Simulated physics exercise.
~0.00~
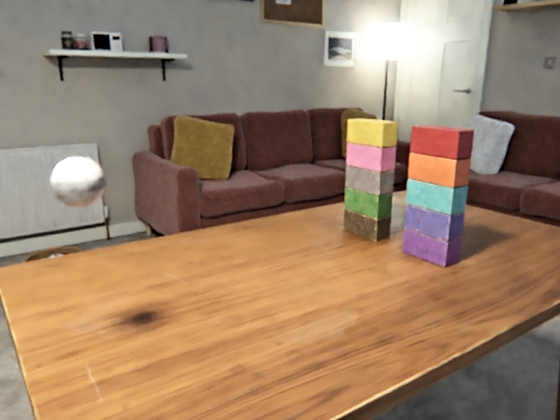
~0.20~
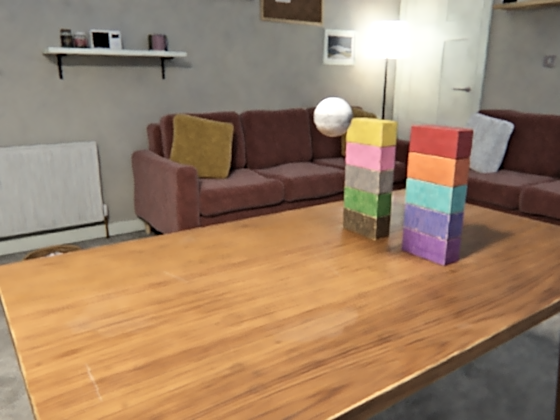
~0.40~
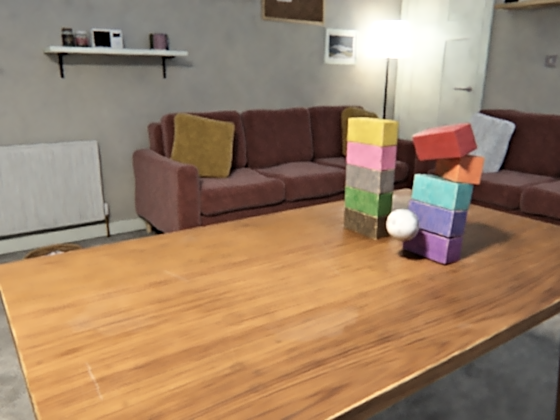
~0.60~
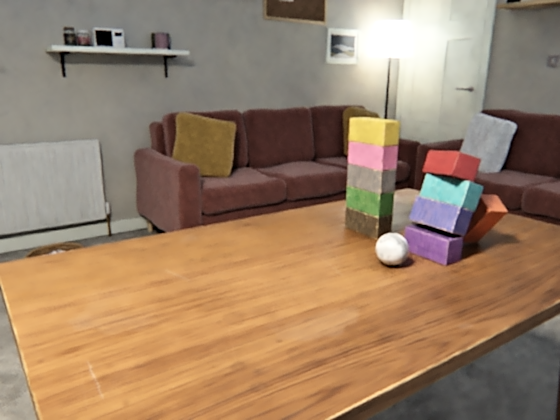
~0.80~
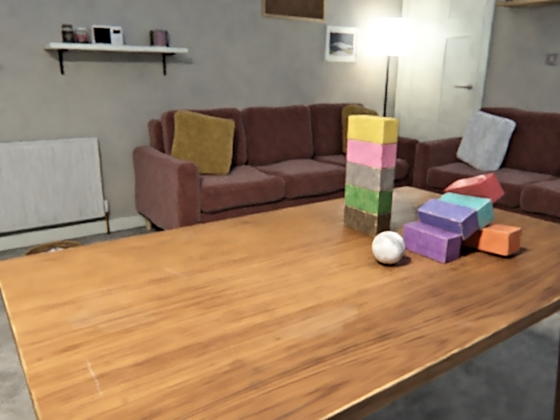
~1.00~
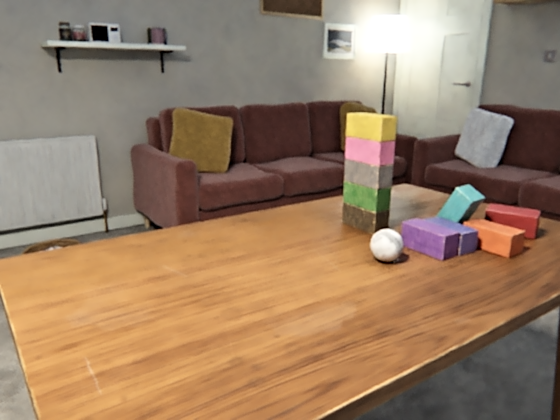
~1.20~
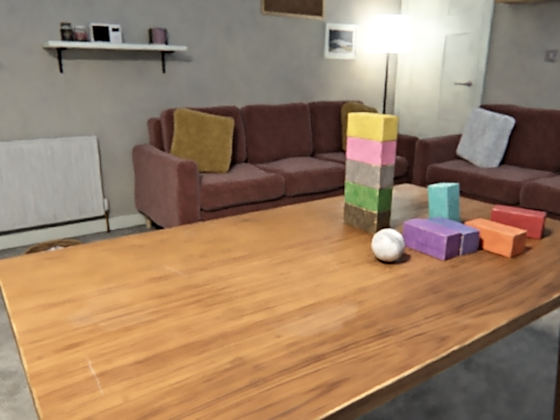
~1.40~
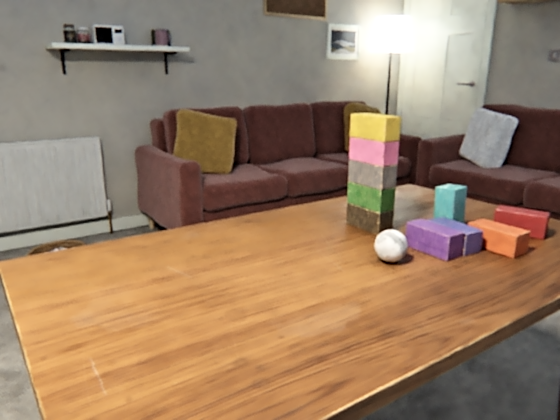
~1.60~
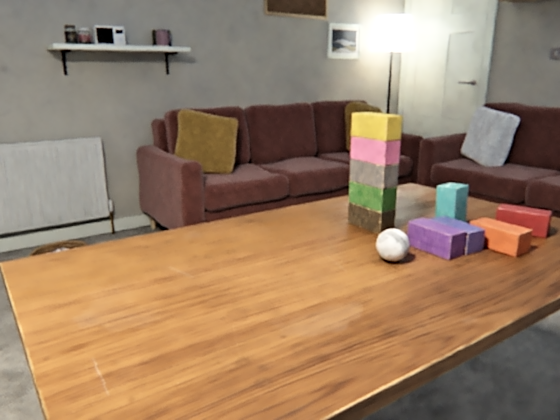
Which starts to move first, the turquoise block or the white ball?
The white ball moves first, flying across toward the towers while the turquoise block is still in its place. The turquoise block only starts to move later, as the right tower gives way.
